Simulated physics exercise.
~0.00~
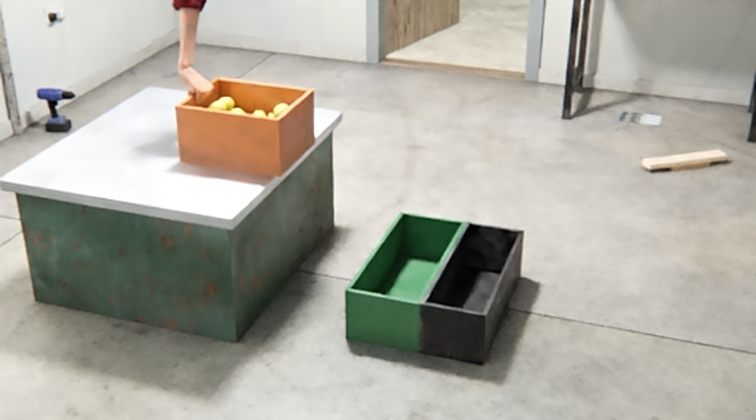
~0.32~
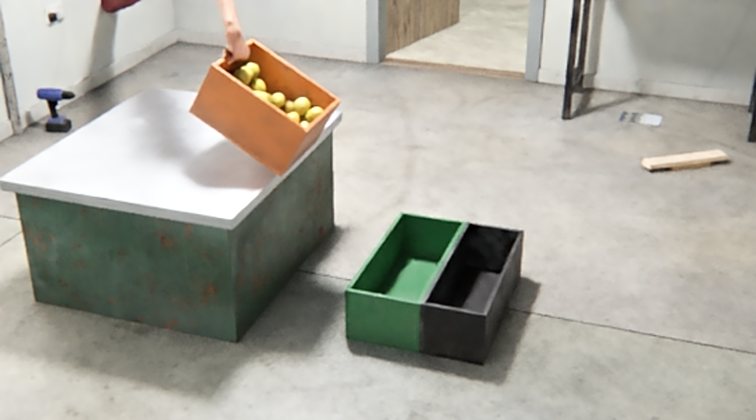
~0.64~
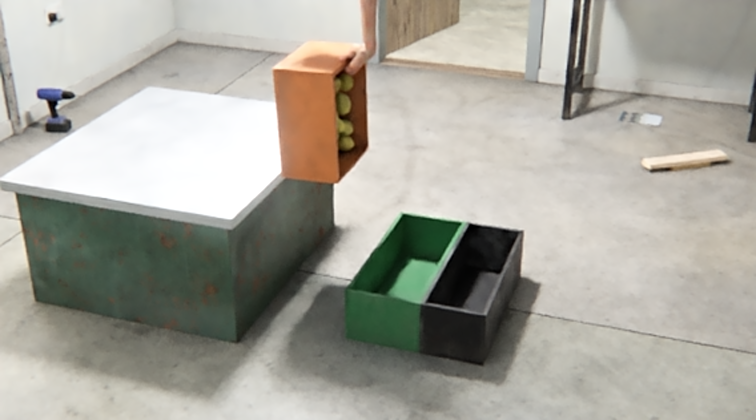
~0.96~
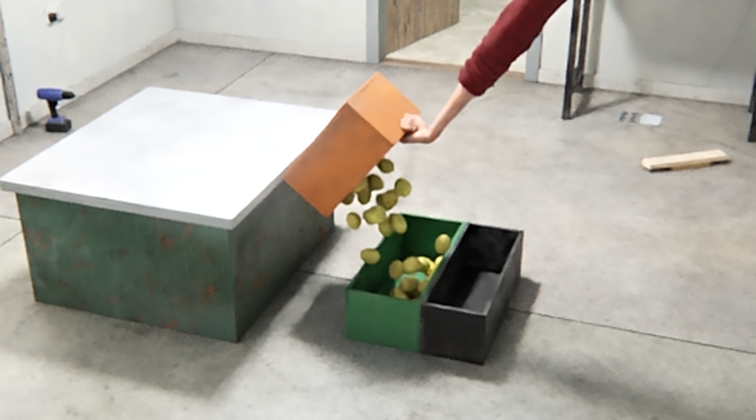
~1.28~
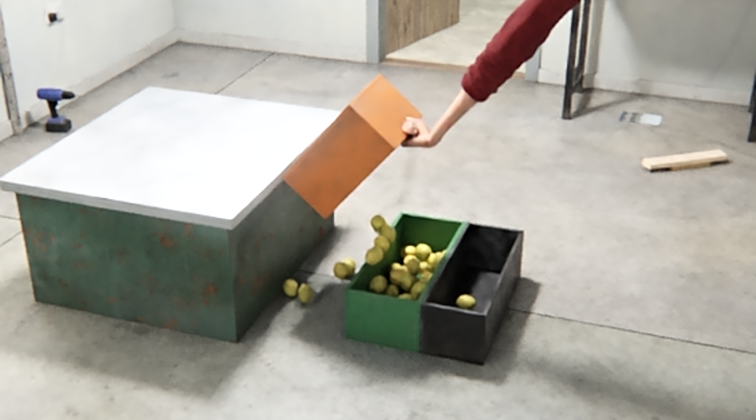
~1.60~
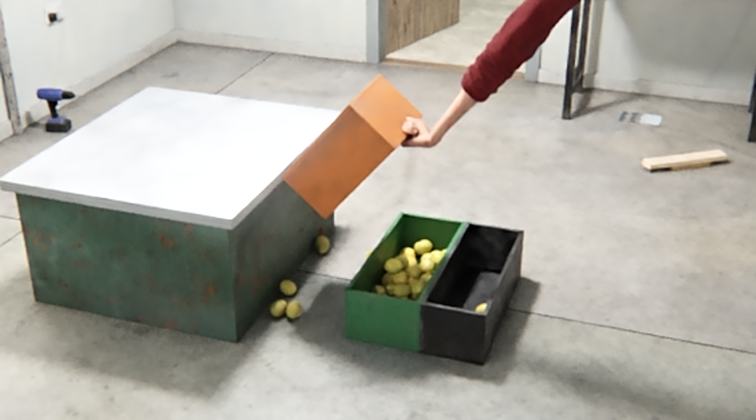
An orange crate full of yellow-green lemons sits on a white-topped, weathered green bench at the left of a concrete-floored room, seen from slightly above by a still camera. On the floor to its right are an empty green bin and a black one beyond it. A hand lifts the crate, tilting it rightward past the bench's edge. As a red-sleeved arm tips it further, the lemons tumble out, mostly into the green bin. The crate is held upturned while a few drop or roll beside the bench. Most end heaped in the green bin, with one in the black.
